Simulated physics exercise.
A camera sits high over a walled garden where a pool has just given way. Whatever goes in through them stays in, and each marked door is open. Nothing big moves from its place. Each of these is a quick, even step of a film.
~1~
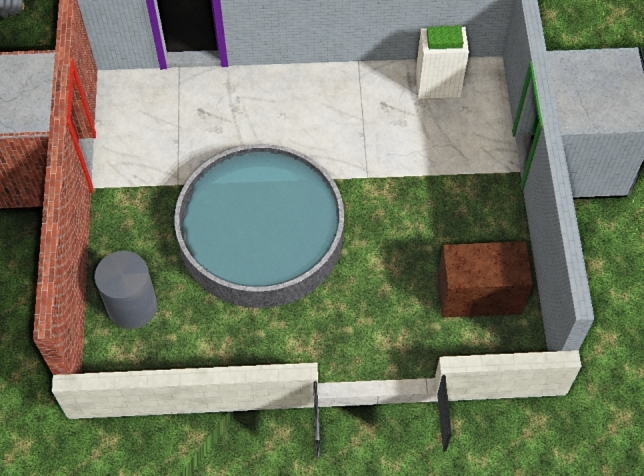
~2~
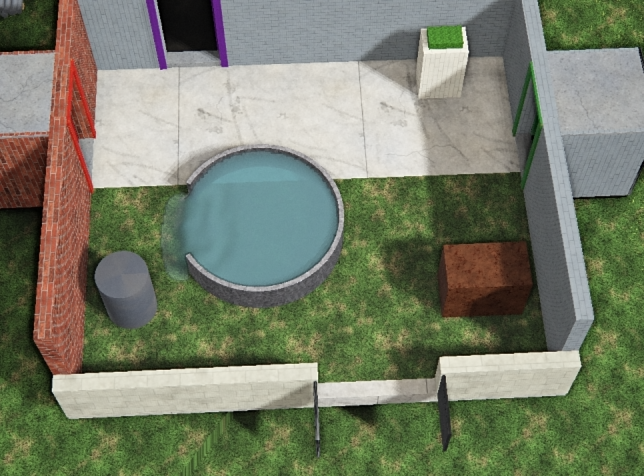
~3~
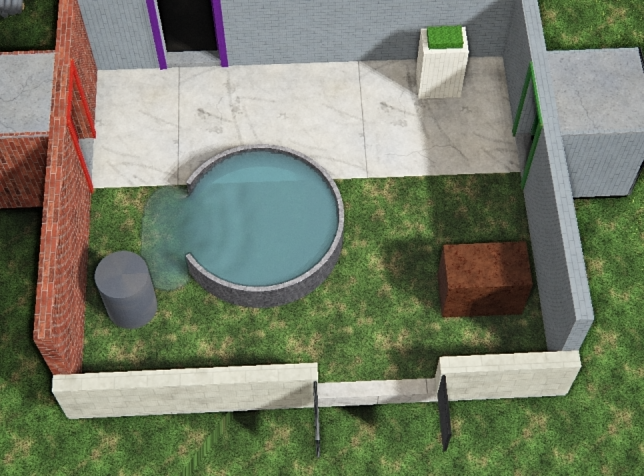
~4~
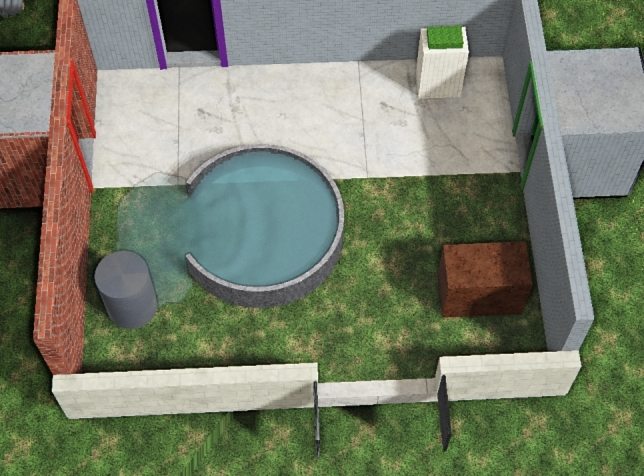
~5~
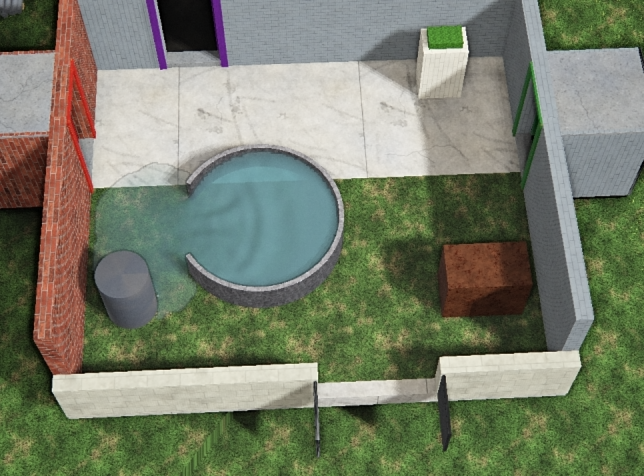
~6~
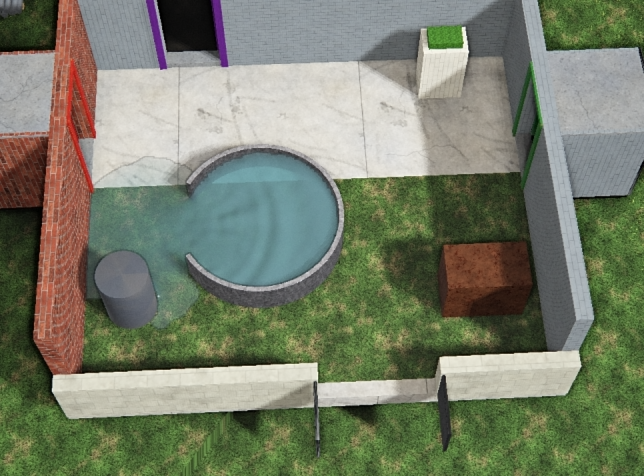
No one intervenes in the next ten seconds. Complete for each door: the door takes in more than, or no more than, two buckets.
Completed: The purple door takes in no more than two buckets; the green door takes in no more than two buckets; the red door takes in more than two buckets.
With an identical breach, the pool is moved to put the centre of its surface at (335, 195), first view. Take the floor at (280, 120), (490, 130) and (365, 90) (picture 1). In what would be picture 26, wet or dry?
So, in the order given, I'd say unaffected, unaffected, unaffected.
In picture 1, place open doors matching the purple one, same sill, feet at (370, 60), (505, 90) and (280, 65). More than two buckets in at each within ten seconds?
Going door by door: The first remains below the limit, the second remains below the limit, the third remains below the limit.
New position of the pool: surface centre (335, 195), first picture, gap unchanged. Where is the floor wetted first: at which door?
In my view it is the door marked red.
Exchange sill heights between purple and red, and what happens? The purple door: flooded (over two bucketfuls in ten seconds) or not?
After the swap the purple one crosses the line.
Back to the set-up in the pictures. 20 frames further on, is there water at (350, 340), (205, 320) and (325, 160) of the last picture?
Result, in order: Unflooded / waterlogged / unflooded.
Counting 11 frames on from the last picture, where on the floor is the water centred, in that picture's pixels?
The centre of mass sits at about (205, 235).
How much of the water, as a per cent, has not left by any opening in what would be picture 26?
That works out to about 98 per cent.
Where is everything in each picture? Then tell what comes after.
The pool at (260, 218) is whole and still, in the first picture.
The front is at a hidden place, out from the gap at (182, 231), in the second picture.
Water pours out at (183, 232) and has run to (159, 284), in the third picture.
The front is at (159, 302), out from the gap at (183, 232), in the fourth picture.
The front is at (107, 197), out from the gap at (183, 233), in the fifth picture.
Water pours out at (183, 233) and has run to (87, 290), in the sixth picture.
A moment on, water covers 15 % of the floor; the purple door not reached, the green door not reached, the red door under two buckets in.
Next, water covers 25 % of the floor; the purple door not reached, the green door not reached, the red door over two buckets in.
Then, water covers 35 % of the floor; the purple door wet at the sill, nothing in, the green door not reached, the red door over two buckets in.
Later, water covers 70 % of the floor; the purple door wet at the sill, nothing in, the green door not reached, the red door far over two buckets in.
In the end, water covers 100 % of the floor; the purple door wet at the sill, nothing in, the green door wet at the sill, nothing in, the red door far over two buckets in.
